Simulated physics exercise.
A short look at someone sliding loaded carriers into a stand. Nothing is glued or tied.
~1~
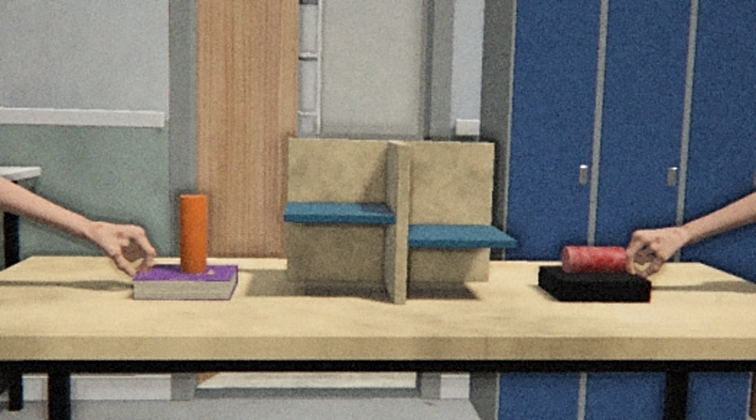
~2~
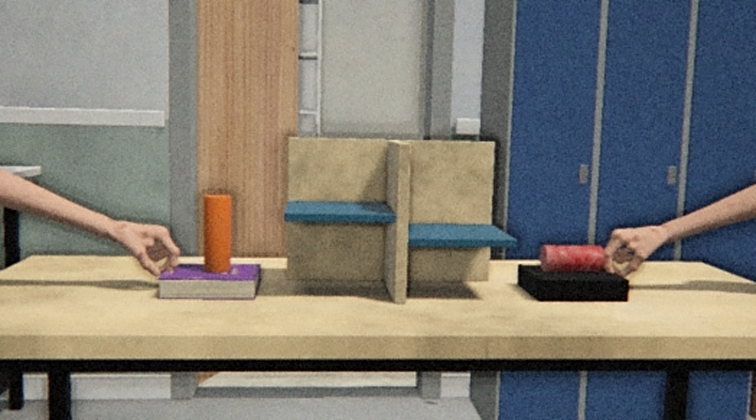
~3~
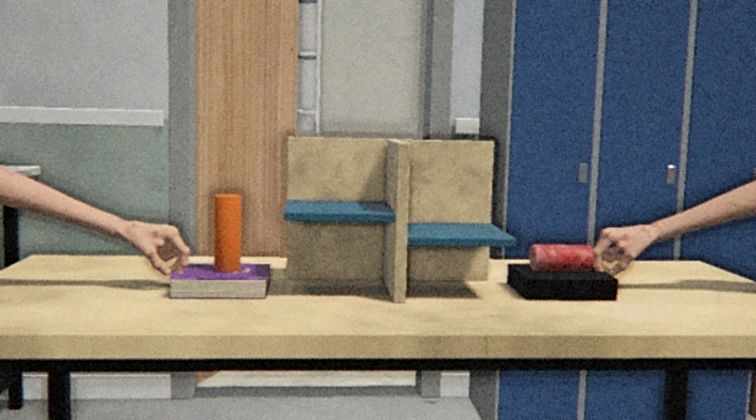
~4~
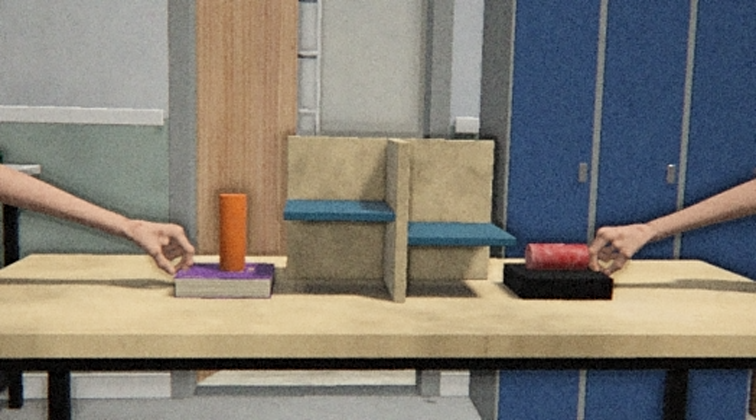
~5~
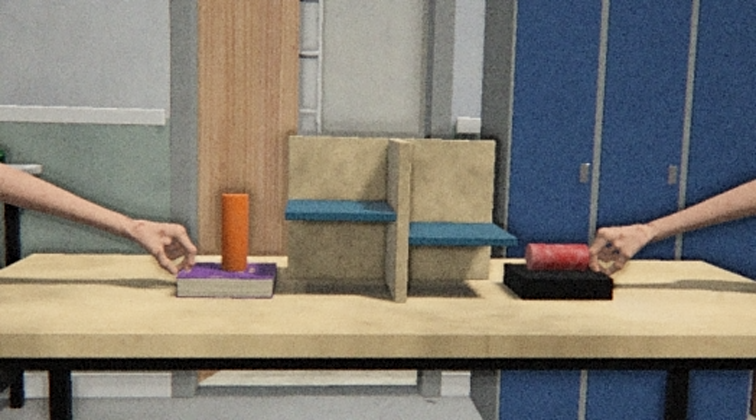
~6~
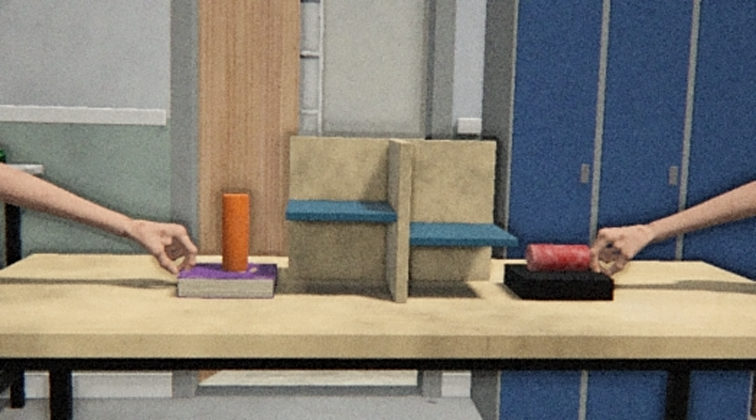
Two hands sliding a purple book carrying an upright orange candle and a black board carrying a red candle inward, then pausing.
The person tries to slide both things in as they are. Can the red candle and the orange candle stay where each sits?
Outcome: The red candle rides in untouched and the orange candle gets scraped off its spot.
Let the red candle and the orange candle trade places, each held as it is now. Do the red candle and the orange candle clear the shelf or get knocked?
The red candle passes below, the orange candle gets knocked.
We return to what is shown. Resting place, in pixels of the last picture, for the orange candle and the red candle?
About (259, 266), and the other about (461, 257).
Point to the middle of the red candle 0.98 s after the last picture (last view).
Near (523, 258).
Then, 0.98 s on from there, red candle riding along near (523, 258); orange candle turned 12° from its first pose near (277, 232).
Then, 1.34 s on from there, red candle riding along near (506, 258); orange candle turned 54° from its first pose near (274, 238).
Then, 1.54 s on from there, red candle riding along near (496, 258); orange candle upside down near (257, 260).
In the end, the red candle passes below, near (461, 257); the orange candle is knocked back, near (259, 266).
